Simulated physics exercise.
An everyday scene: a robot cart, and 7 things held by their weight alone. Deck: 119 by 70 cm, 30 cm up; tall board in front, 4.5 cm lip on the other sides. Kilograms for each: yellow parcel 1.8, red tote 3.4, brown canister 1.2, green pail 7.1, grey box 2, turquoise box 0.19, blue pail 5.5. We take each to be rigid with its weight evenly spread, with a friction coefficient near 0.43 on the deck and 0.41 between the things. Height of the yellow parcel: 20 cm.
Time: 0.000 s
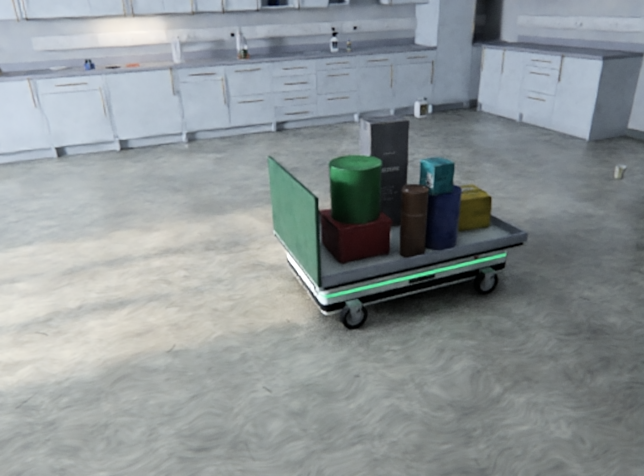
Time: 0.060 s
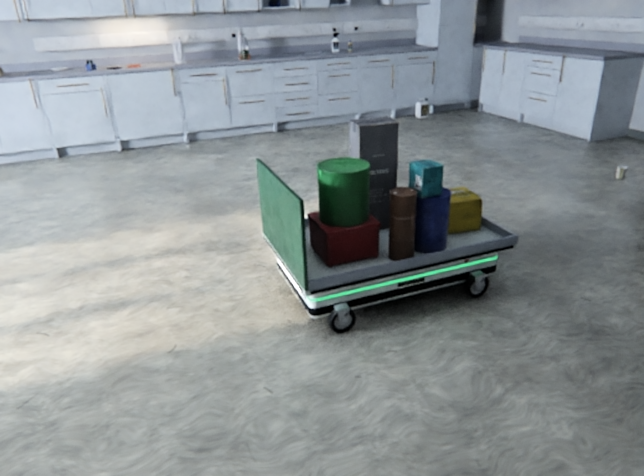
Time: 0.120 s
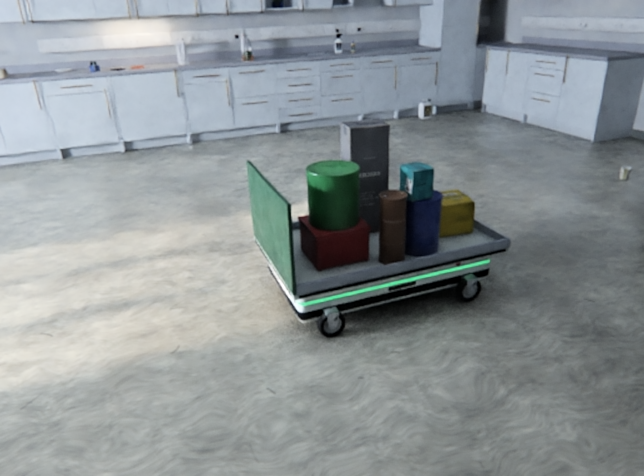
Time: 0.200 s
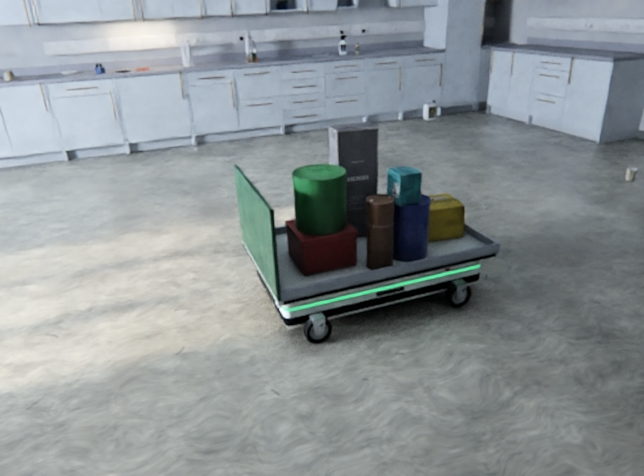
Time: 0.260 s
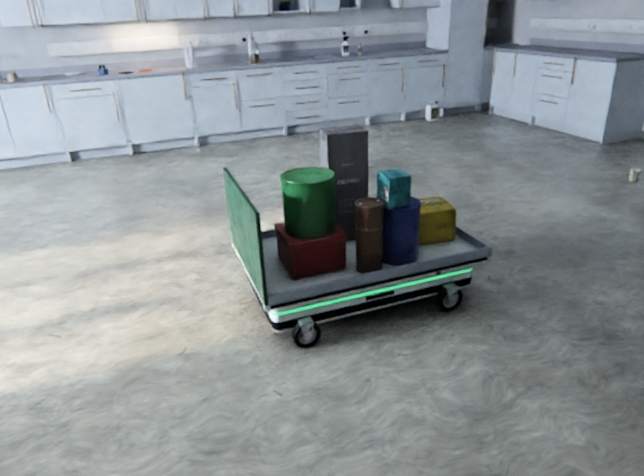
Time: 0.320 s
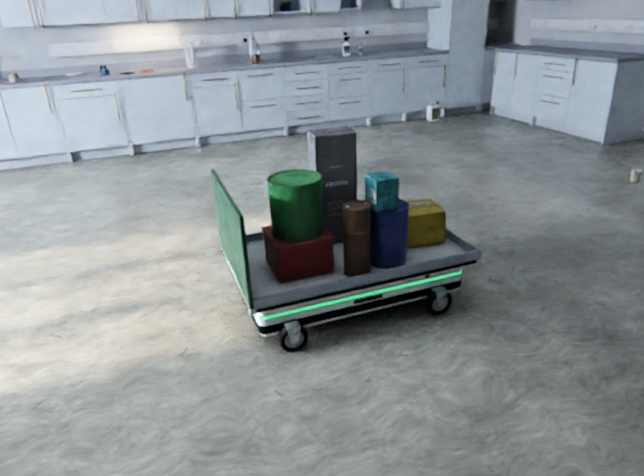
A flat cart carrying colourful boxes and canisters rolls slowly leftward across a grey floor.
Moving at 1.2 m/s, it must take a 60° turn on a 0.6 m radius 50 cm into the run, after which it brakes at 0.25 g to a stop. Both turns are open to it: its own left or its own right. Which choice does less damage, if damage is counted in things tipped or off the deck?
Hang a left.
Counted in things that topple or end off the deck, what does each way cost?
Heading left gives 3 while heading right gives 4.
Turning left. At 0.82 s, cart 98 cm along, turned 32°; red tote slid 11 cm near (205, 309); brown canister leaning 25°; grey box leaning 20°.
After 1.12 s, cart 134 cm along, turned 59°; grey box now off the deck; red tote slid 13 cm near (217, 391); brown canister on its side.
After 1.72 s, cart 172 cm along, turned 60°, stopped; red tote slid 11 cm; green pail leaning 69°; brown canister on its side.
At rest (3.7 s), off the deck, grey box; tipped over on the deck, brown canister and green pail; not toppled but over 10 cm from the start, red tote; the other 3 in place, give or take 10 cm. In the last view, yellow parcel near (272, 327).
Turning right instead, brown canister, green pail, grey box and turquoise box tipped over or off the deck, 4 of 7 in all.
